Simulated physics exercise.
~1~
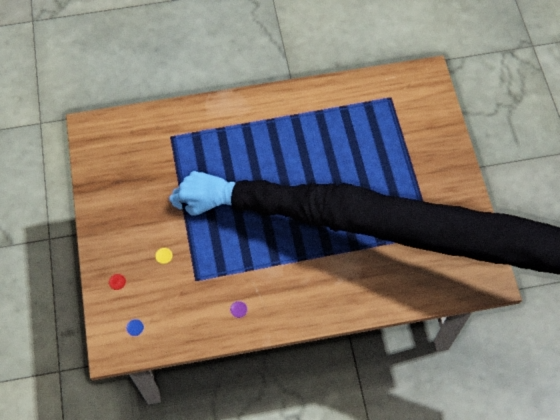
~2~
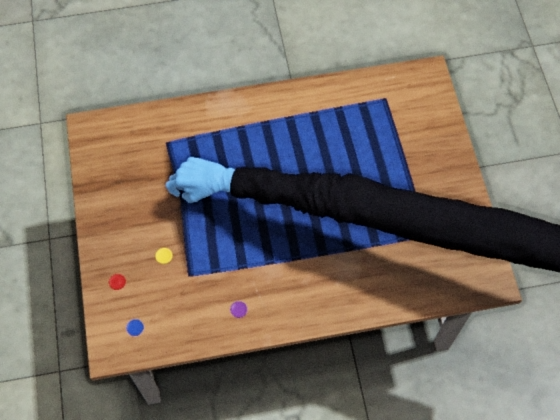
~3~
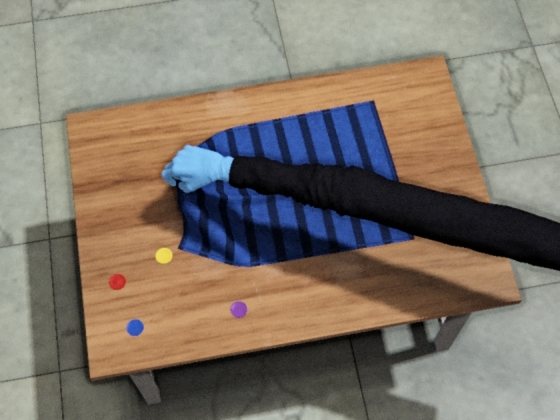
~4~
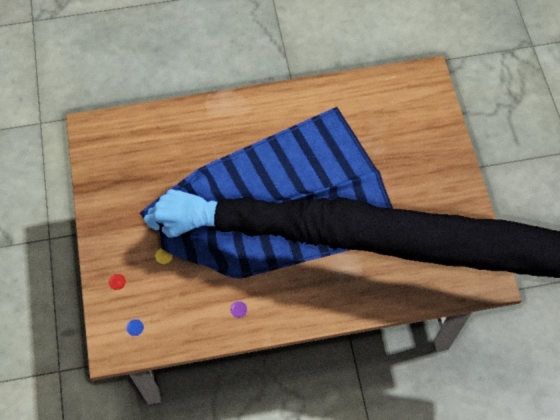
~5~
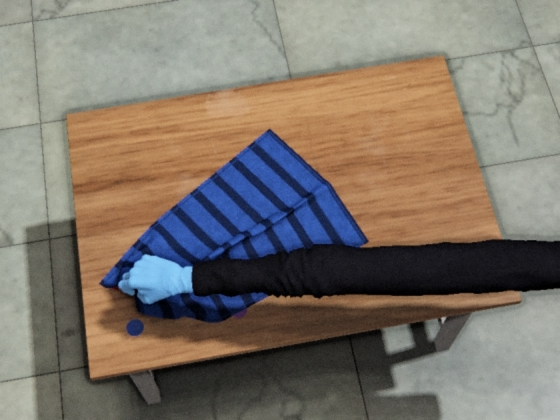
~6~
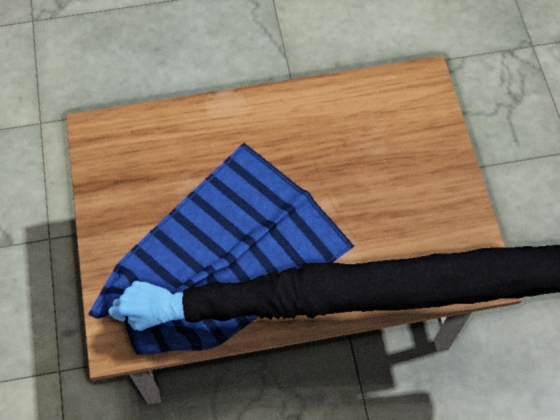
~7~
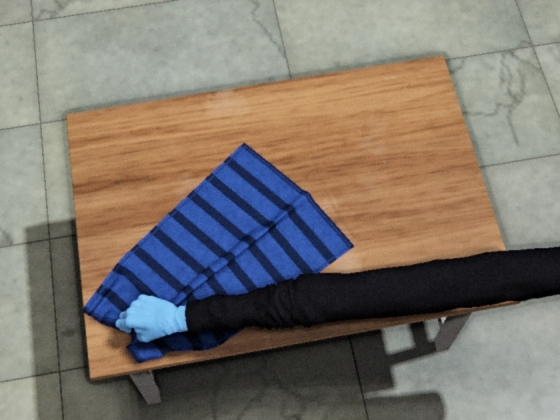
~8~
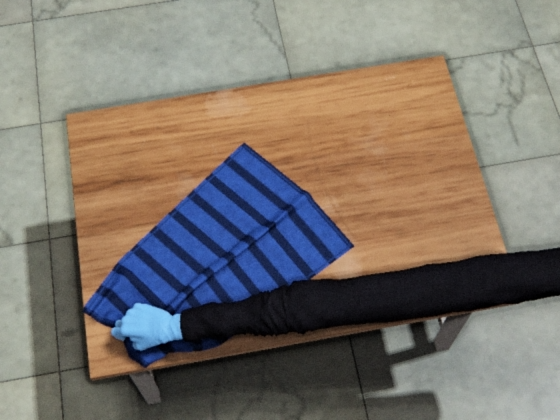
To begin with, a blue hand towel with dark stripes lies on a wooden table, with red, yellow, blue and purple discs uncovered near its lower left. A light blue gloved hand on a black-sleeved arm pinches the towel's left edge and draws it slightly left. The hand then pulls it down and to the left, the cloth bunching and slanting as it passes over the yellow disc. The red and purple ones vanish next, then the blue one. Finally the hand settles near the table's lower left corner, the creased towel fanned out with all four discs hidden beneath it.
